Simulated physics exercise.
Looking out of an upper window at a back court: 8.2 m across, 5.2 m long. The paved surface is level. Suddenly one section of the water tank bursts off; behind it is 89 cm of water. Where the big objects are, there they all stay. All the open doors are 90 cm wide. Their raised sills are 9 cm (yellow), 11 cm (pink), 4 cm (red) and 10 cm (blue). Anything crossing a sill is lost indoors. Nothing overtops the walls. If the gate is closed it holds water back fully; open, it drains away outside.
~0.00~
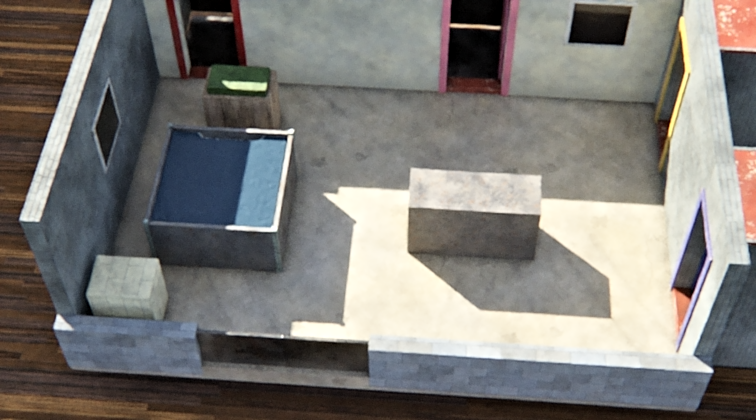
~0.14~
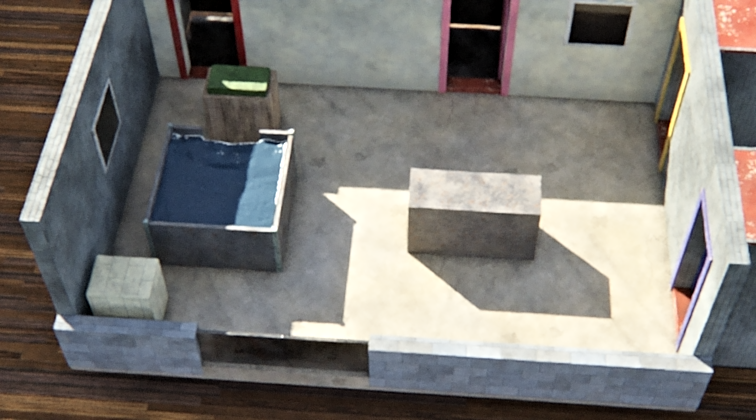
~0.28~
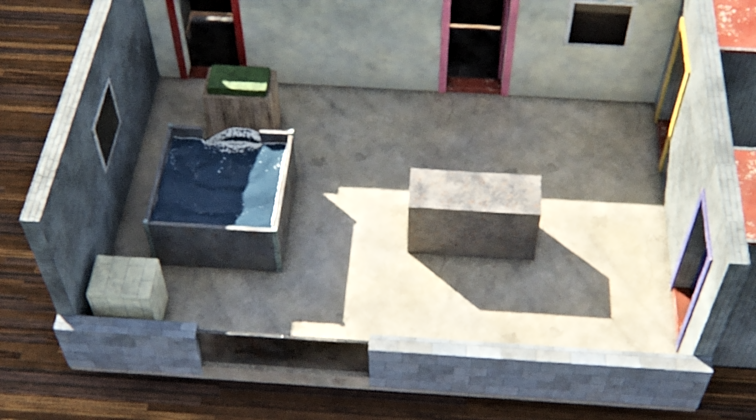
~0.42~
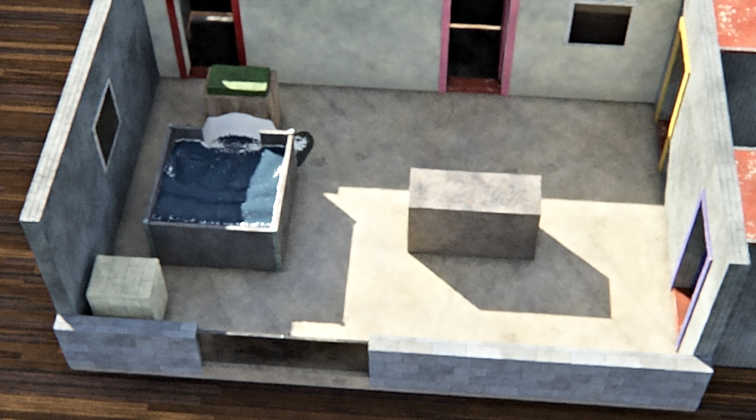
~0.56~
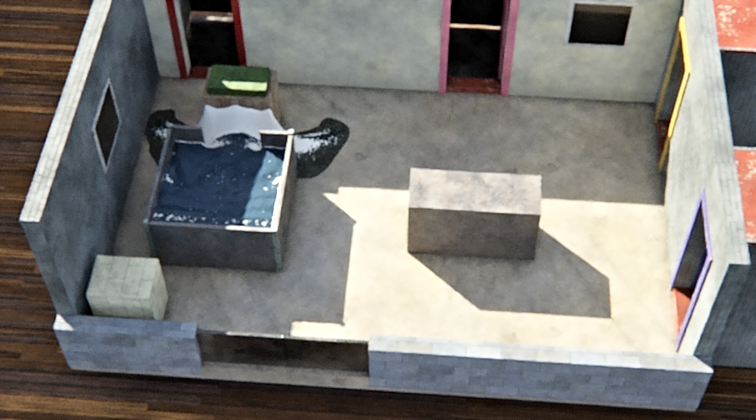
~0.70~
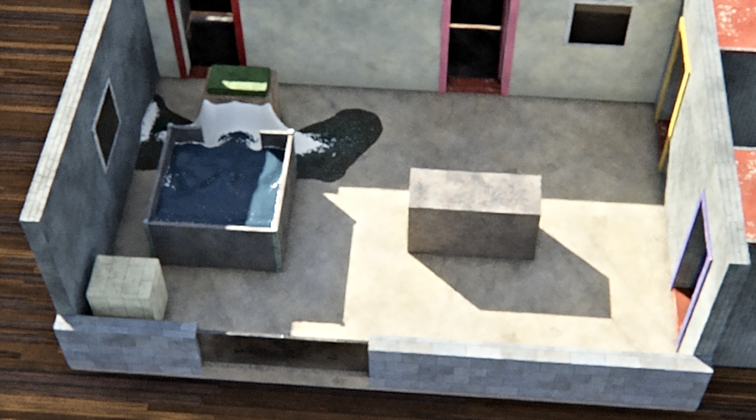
The video shows a square tank of dark blue water in a walled grey court; water pours over its far side against a green-topped block, then spreads left and right across the floor in dark, foam-flecked patches.
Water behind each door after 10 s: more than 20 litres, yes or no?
Yellow door: Yes; pink door: No; red door: Yes; blue door: No.
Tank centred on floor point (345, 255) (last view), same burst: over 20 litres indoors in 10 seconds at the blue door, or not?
Lab note: Blue door, limit held.
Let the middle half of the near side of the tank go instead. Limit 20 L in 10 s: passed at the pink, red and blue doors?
Then pink does not exceed it, red exceeds it, blue exceeds it.
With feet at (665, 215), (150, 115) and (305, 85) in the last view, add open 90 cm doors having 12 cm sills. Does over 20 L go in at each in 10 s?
Taking them in order, the first gets too little, the second enough and the third too little.
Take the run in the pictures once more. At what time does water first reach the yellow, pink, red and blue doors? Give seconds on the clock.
Doors: Yellow 2.8 s / pink 1.3 s / red 1.2 s / blue 3.6 s.
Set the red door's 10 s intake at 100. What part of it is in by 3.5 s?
Estimate: Around 45 per cent.
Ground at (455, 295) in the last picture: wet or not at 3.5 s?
Untouched.
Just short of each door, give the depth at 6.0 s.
Depths: Yellow door 16 cm, pink door 6 cm, red door 9 cm, blue door 4 cm.
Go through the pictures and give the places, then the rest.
Still water, 89 cm deep, in the water tank at (221, 180), in the first frame.
The front is at a hidden place, 0.5 m from the gap on the water tank's far side; 0.3 m2 of floor is under water; 89 cm left at the back of the water tank, in the second frame.
Water pours out on the water tank's far side and has run 0.8 m, to a hidden place; typically 28 cm deep outside, 88 cm at the water tank's back, in the third frame.
The front is at (307, 137), 1.3 m from the gap on the water tank's far side; 1.1 m2 of floor is under water; 81 cm left at the back of the water tank, in the fourth frame.
Water pours out on the water tank's far side and has run 1.9 m, to (342, 128); typically 10 cm deep outside, 75 cm at the water tank's back, in the fifth frame.
The front is at (373, 121), 2.4 m from the gap on the water tank's far side; 2.9 m2 of floor is under water; 76 cm left at the back of the water tank, in the sixth frame.
After 1.4 s water covers 30 % of the floor and is deepest (62 cm) near (243, 154); yellow door not reached, pink door 5 cm at the sill, 0 L in, red door 6 cm at the sill, 0 L in, blue door not reached.
After 2.2 s water covers 50 % of the floor and is deepest (42 cm) near (243, 154); yellow door not reached, pink door 9 cm at the sill, 0 L in, red door 14 cm at the sill, 15 L in, blue door not reached.
After 3.5 s water covers 65 % of the floor and is deepest (33 cm) near (243, 154); yellow door 19 cm at the sill, 17 L in, pink door 8 cm at the sill, 0 L in, red door 12 cm at the sill, 73 L in, blue door not reached.
After 6.0 s water covers 90 % of the floor and is deepest (20 cm) near (232, 153); yellow door 16 cm at the sill, 76 L in, pink door 6 cm at the sill, 0 L in, red door 9 cm at the sill, 130 L in, blue door 4 cm at the sill, 0 L in.
After 10.0 s water covers 100 % of the floor and is deepest (14 cm) near (671, 305); yellow door 7 cm at the sill, 103 L in, pink door 4 cm at the sill, 0 L in, red door 6 cm at the sill, 159 L in, blue door 11 cm at the sill, 5 L in.
